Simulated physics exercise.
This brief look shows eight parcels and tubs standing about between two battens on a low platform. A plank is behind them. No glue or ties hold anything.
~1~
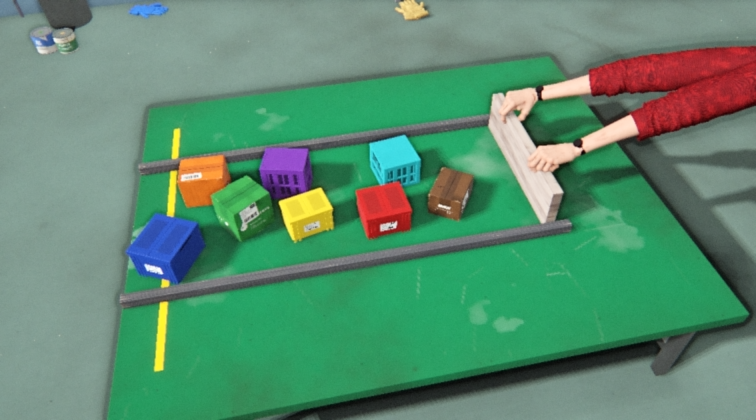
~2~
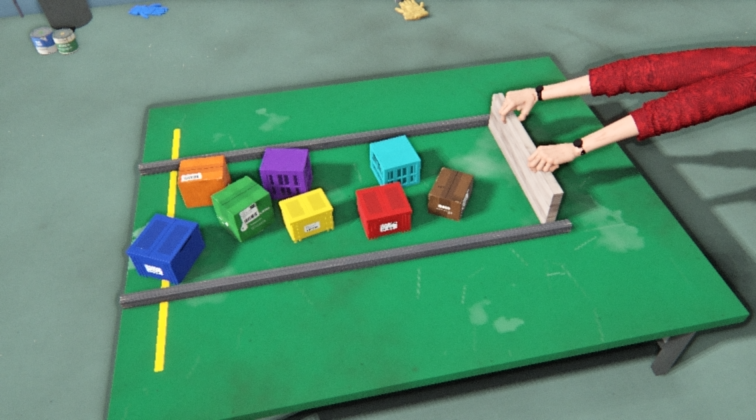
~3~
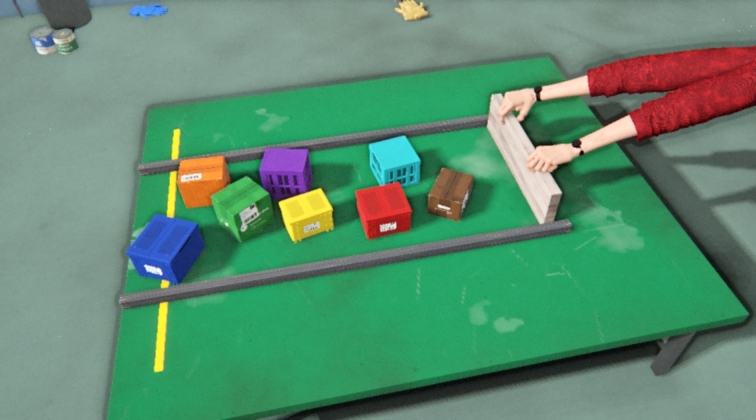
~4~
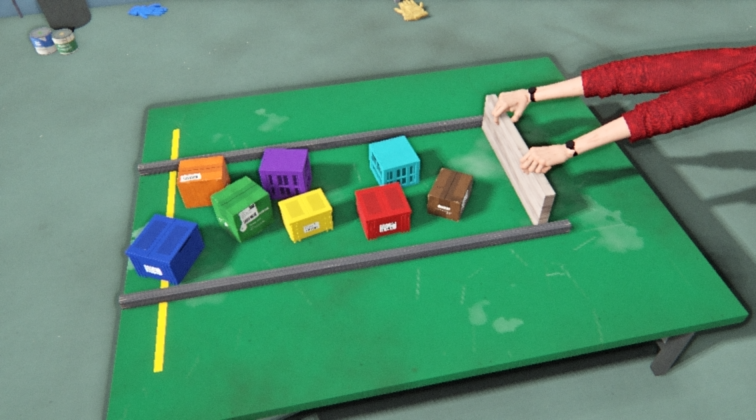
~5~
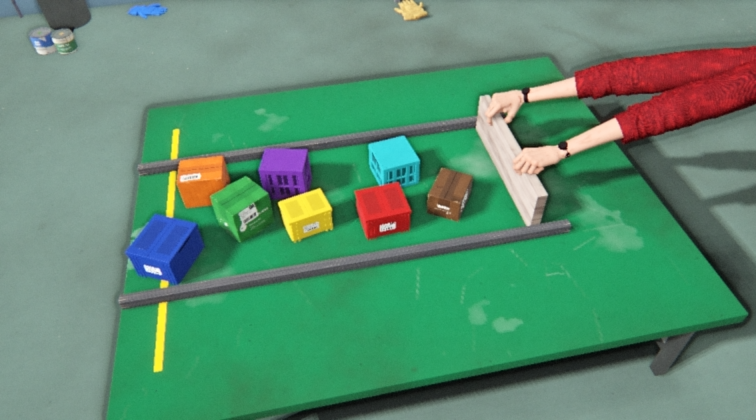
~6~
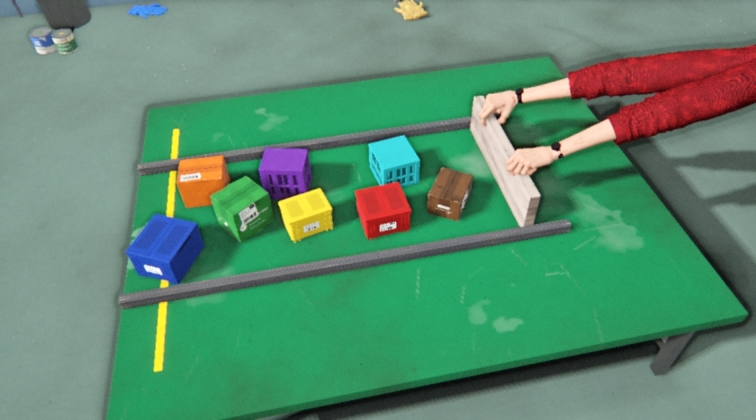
Two hands in red patterned sleeves hold a pale plank still at the right of a green platform, then slide it slightly left between two gray rails, while the eight colorful boxes and crates in front of it stay in place.
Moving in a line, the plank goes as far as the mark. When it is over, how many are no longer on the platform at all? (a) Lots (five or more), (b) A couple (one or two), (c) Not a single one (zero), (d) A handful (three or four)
a.
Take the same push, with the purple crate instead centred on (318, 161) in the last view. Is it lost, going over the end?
Starting there, it falls away.
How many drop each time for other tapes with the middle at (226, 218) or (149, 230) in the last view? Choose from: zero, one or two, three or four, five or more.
Going by the order asked, it's 3 or 4 and then five or over.
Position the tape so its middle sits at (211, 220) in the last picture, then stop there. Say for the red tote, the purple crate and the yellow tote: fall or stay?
Per object: Red tote stays, purple crate stays, yellow tote goes.
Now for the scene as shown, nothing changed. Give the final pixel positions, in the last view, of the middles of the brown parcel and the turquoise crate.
I'd put one at around (145, 249) and the other at around (146, 199).
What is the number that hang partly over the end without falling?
That adds up to 1.
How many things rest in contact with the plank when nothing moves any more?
Contact count: 2.
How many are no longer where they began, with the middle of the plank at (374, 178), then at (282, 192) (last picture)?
The counts are 5 and 8.
Soon after, none off yet; blue tote at rest near (168, 249); orange box at rest near (205, 182); green parcel at rest near (243, 209).
After that, none off yet; blue tote displaced about its own width near (132, 259); orange box displaced about its own width near (177, 184); green parcel displaced well along near (145, 211).
In the end, the number that fall off is five or more; gone, red tote, yellow tote, purple crate, green parcel, orange box and blue tote.
